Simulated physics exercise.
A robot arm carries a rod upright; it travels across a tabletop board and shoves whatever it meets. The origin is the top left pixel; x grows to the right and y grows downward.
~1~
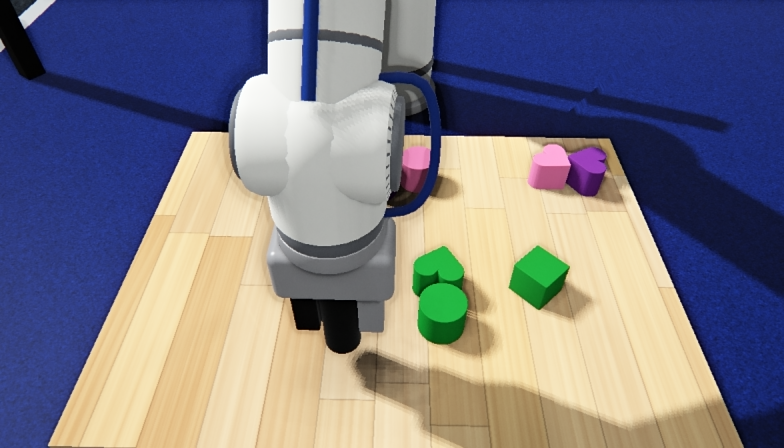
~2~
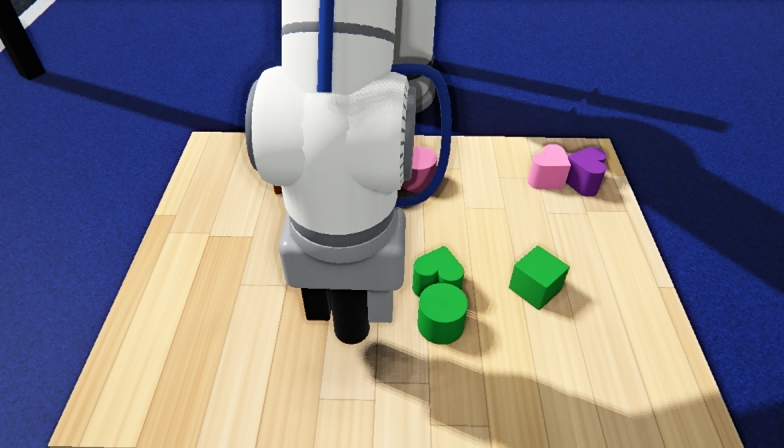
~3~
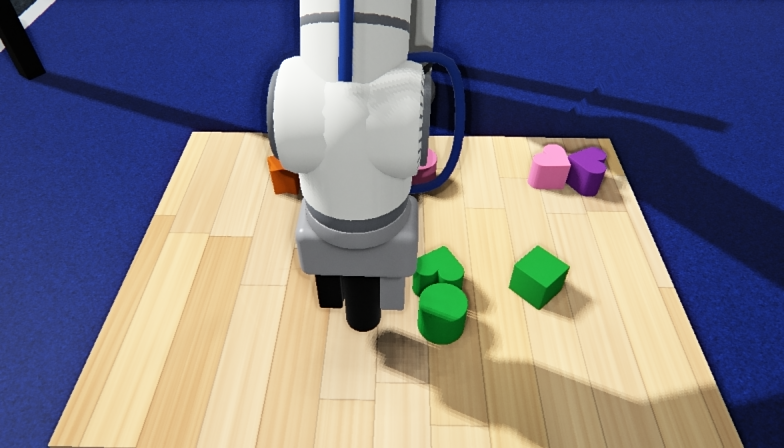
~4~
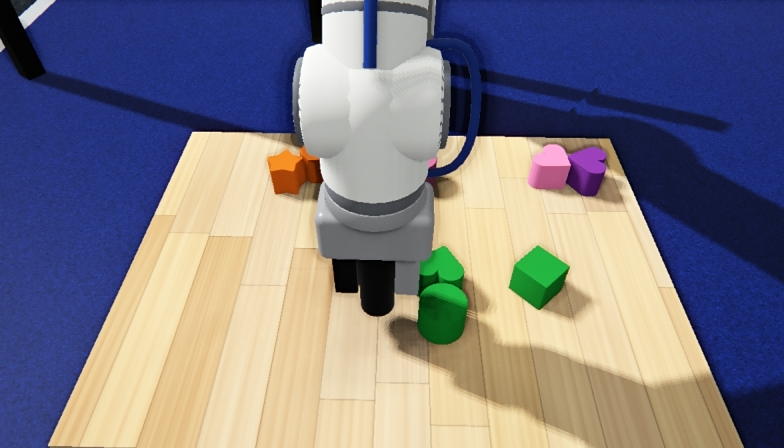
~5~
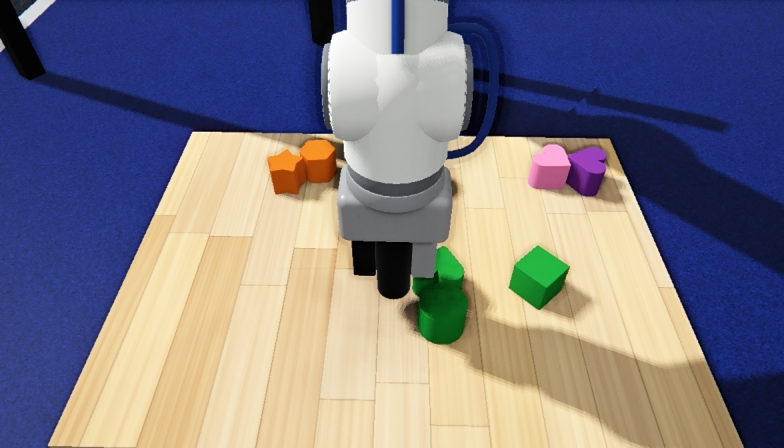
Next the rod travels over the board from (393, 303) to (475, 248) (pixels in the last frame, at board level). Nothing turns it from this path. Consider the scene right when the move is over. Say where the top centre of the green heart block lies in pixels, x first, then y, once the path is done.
At the end it should sit near (500, 245).
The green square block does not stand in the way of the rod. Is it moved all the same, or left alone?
It is left in place.
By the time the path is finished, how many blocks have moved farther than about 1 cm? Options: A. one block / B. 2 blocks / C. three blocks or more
The correct letter is A.
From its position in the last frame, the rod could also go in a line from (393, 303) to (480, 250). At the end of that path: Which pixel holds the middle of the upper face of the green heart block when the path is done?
At the end it should sit near (507, 245).
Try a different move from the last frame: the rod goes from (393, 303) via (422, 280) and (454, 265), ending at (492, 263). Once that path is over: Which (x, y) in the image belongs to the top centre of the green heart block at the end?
That would be at about pixel (513, 262).
The first path, step by step. One third of the way, rod at (425, 266); green heart block at (466, 256), turned 25° clockwise.
Two thirds of the way, rod at (453, 248); green heart block at (490, 251), turned 70° clockwise.
At the end, rod at (478, 231); green heart block at (500, 245), turned 120° clockwise; green circle not moved; green square block not moved.
